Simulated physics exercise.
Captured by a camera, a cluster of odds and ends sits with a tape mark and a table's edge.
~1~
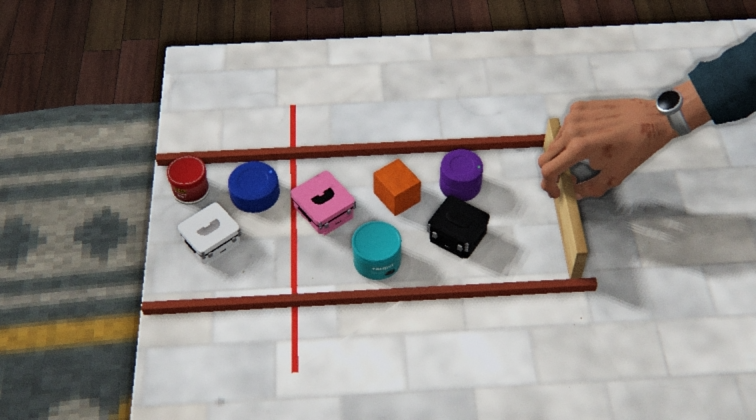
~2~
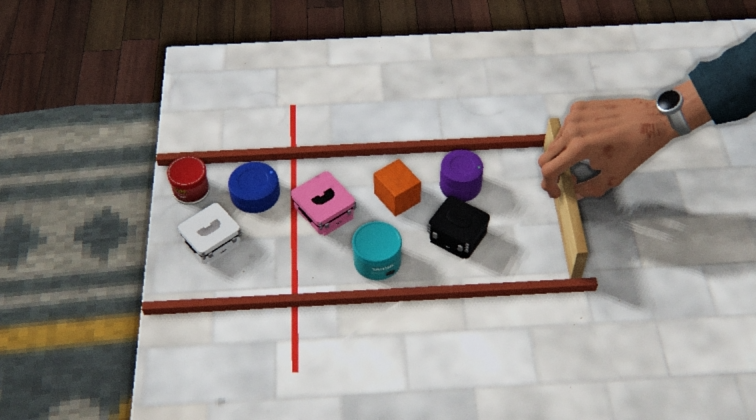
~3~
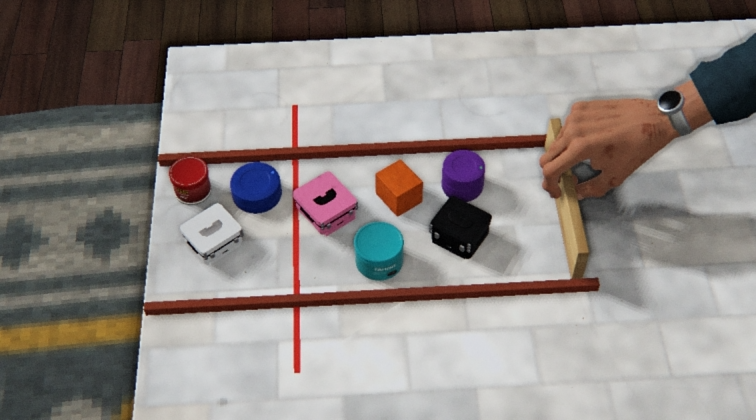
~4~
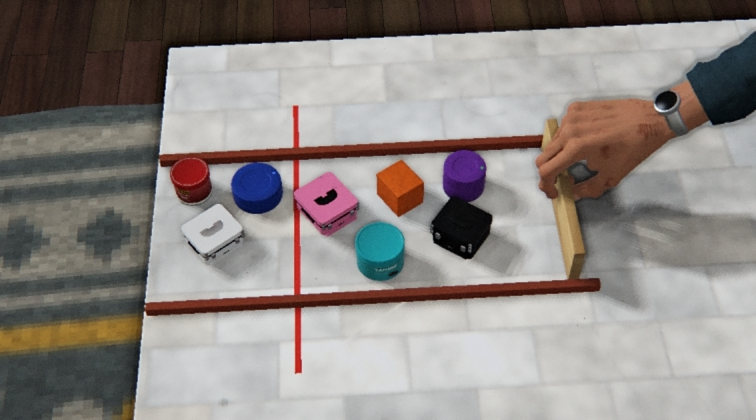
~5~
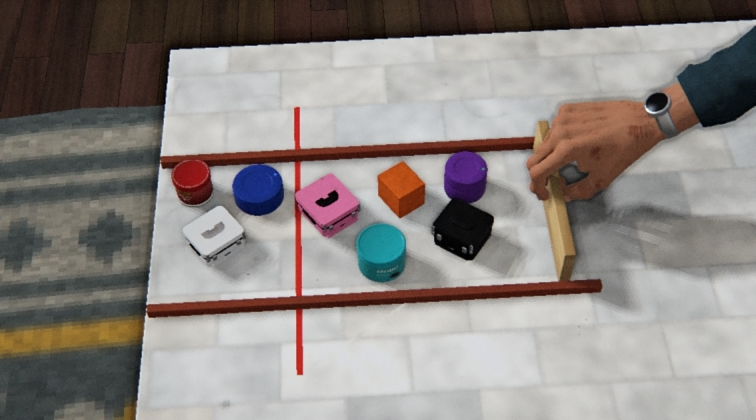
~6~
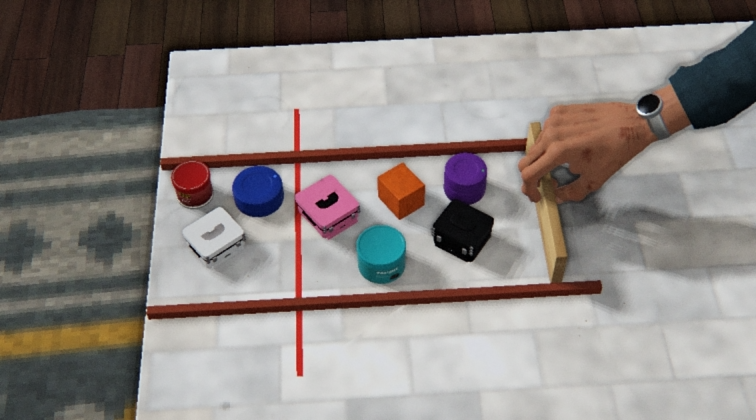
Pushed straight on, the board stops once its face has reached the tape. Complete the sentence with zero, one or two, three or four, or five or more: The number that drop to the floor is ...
The number that drop to the floor is zero.
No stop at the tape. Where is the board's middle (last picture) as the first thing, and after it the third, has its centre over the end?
Around (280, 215); afterwards around (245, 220).
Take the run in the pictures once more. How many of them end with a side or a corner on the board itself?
That number would be 2.
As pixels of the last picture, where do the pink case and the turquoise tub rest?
The pink case settles near (208, 225); as for the turquoise tub, near (262, 275).
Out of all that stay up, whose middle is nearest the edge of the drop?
The red pot.
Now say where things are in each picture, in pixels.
Red pot (189, 180); white case (210, 235); blue lid (254, 187); board (564, 197); tape (294, 226), in the first picture.
White case (211, 235); purple lid (461, 176), in the second picture.
Blue lid (256, 188); board (566, 197), in the third picture.
Red pot (192, 182); orange block (400, 188), in the fourth picture.
White case (215, 238); turquoise tub (382, 253), in the fifth picture.
Red pot (193, 185); white case (215, 239); blue lid (258, 192); board (545, 201); tape (298, 230), in the sixth picture.
Soon after, none off yet; red pot at rest near (193, 185); white case at rest near (215, 239); blue lid at rest near (258, 192).
After that, none off yet; red pot at rest near (193, 185); white case at rest near (215, 239); blue lid at rest near (256, 190).
In the end, the number that fall off is zero.
